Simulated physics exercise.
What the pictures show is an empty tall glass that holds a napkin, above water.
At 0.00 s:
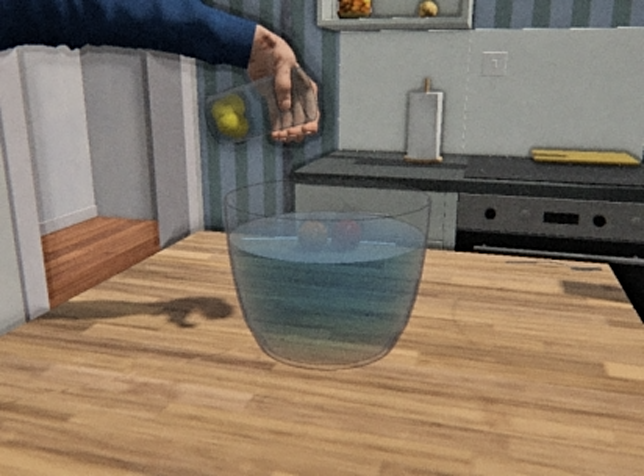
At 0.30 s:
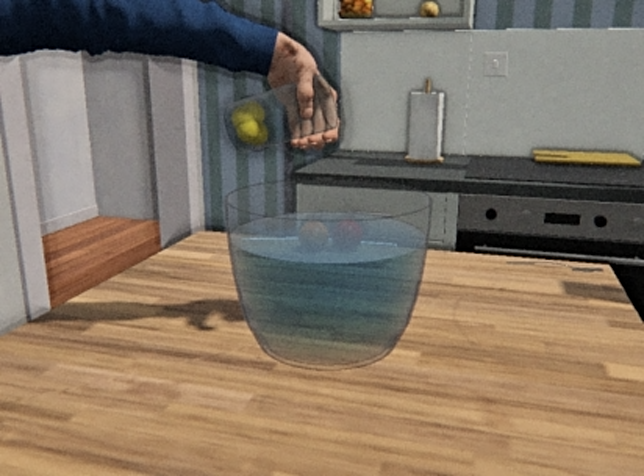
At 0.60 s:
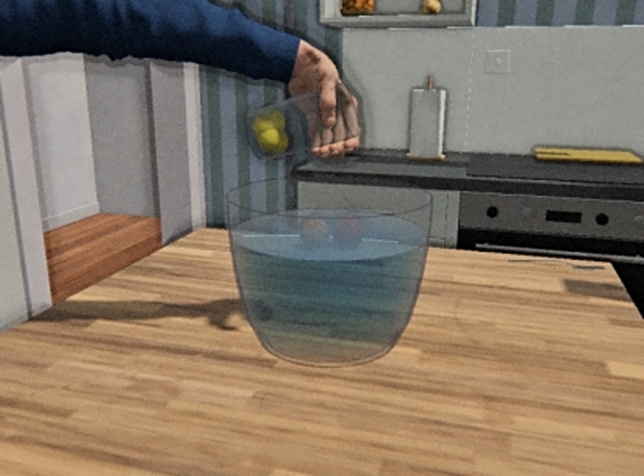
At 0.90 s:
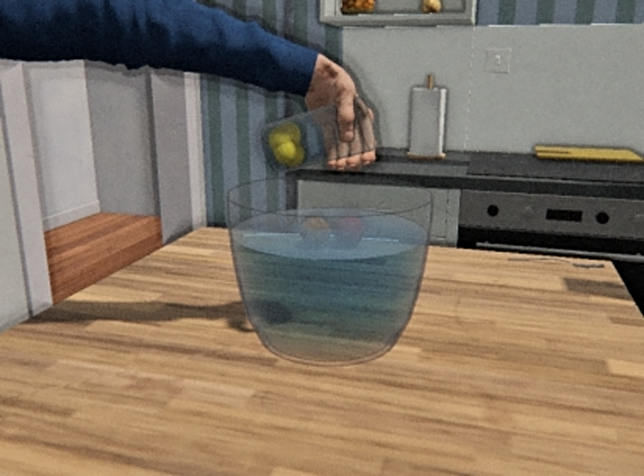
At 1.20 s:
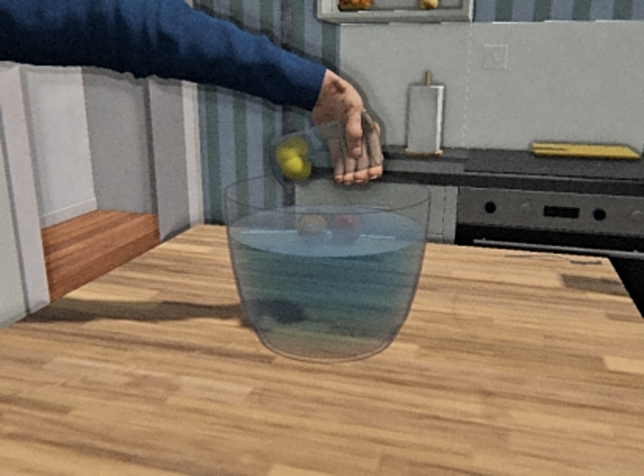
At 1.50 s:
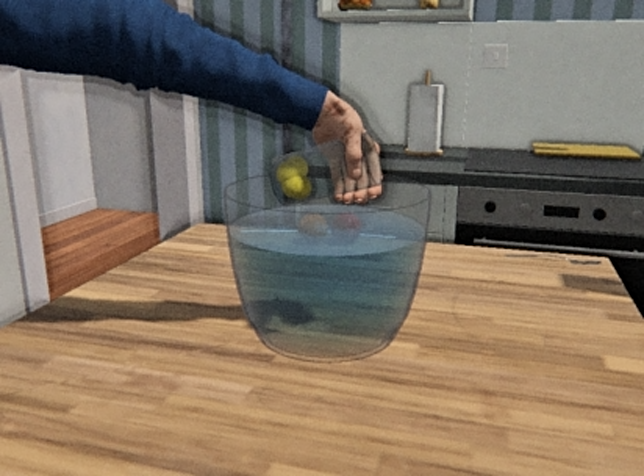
In a kitchen, a hand lowers a sideways clear glass holding something yellow above a water-filled tub.
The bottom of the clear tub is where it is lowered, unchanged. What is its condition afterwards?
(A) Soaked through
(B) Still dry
Option A: Soaked through.
After 2.0 s, the tall glass enters the water.
After 2.6 s, water pours in as the air escapes.
After 4.0 s, the tall glass is under, flooded, and the napkin is wet.
